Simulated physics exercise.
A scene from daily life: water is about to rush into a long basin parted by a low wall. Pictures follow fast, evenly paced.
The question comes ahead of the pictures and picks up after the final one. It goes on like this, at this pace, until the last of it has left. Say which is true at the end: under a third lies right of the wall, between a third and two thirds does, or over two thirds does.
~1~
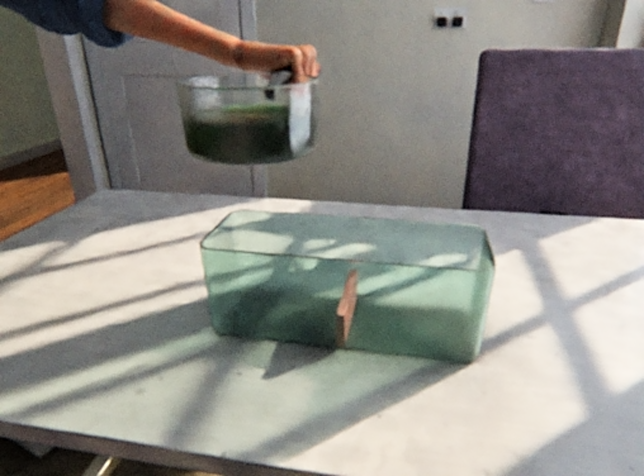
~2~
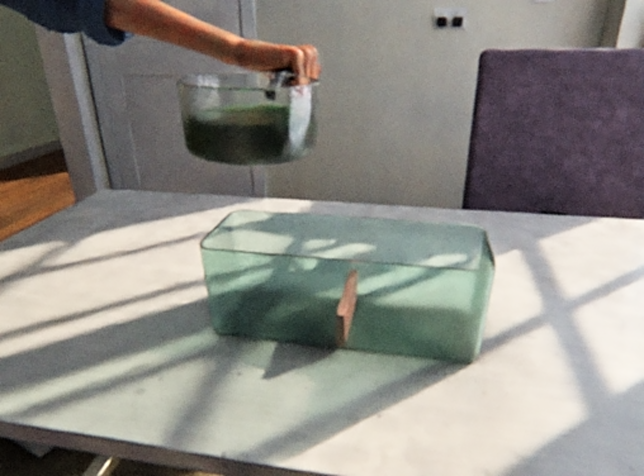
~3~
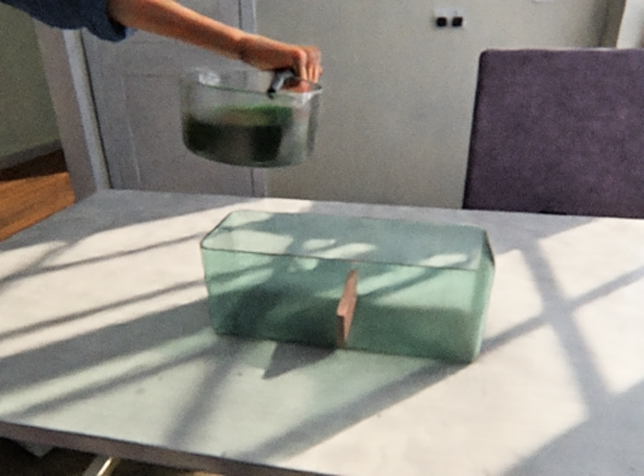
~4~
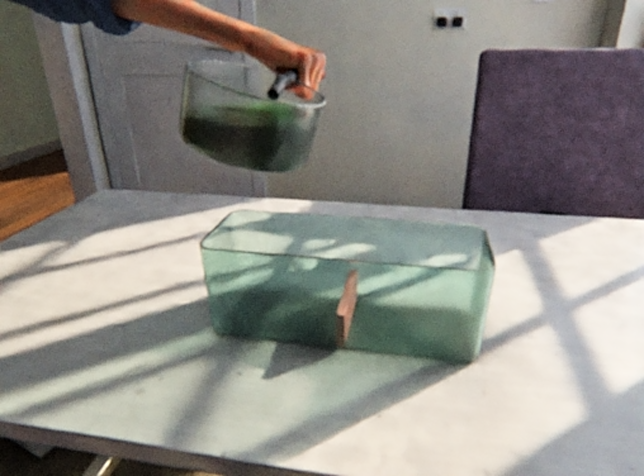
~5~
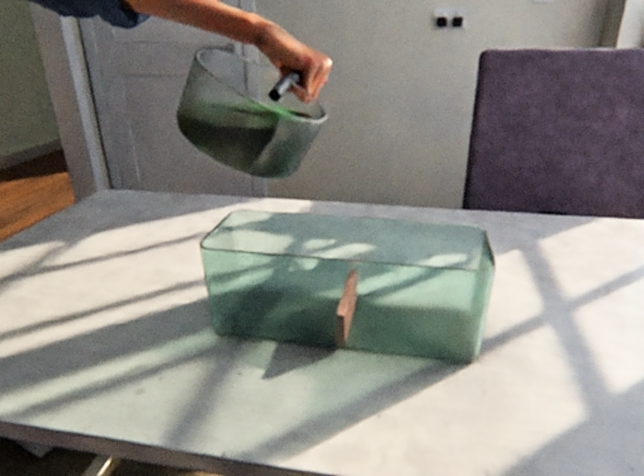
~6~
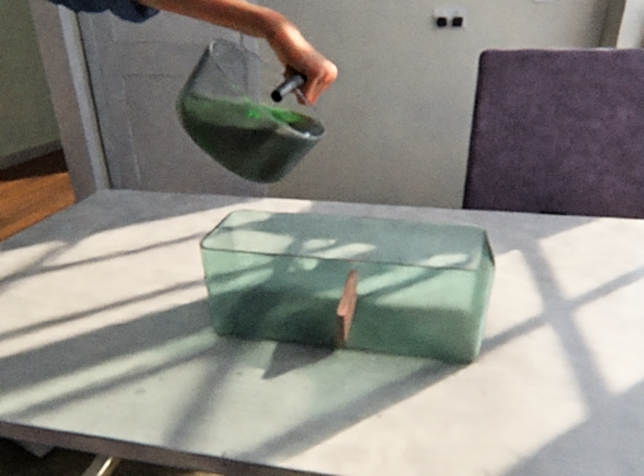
Between a third and two thirds lies right of the wall.
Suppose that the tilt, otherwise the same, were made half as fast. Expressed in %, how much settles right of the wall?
Close to 60 per cent.
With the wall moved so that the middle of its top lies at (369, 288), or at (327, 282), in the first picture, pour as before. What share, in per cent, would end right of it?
Around 10 percent in try one and around 85 percent in try two.
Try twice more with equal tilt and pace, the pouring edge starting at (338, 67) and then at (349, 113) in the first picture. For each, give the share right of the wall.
It comes to 80 % the first time and 80 % the second.
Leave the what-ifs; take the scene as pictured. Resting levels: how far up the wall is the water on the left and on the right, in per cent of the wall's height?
The left side sits at 40 per cent and the right side at 40.
A moment on, the saucepan is tipped on its side and 30 per cent is still to pour, 5 is left of the wall and 19 right of it.
Next, the saucepan is tipped on its side and 12 per cent is still to pour, 31 is left of the wall and 51 right of it.
Then the saucepan is tipped on its side and 3 per cent is still to pour, 44 is left of the wall and 47 right of it.
Later the saucepan is tipped on its side and 0 per cent is still to pour, 50 is left of the wall and 48 right of it.
Finally, 51 per cent lies left of the wall, 48 right of it and 1 outside.
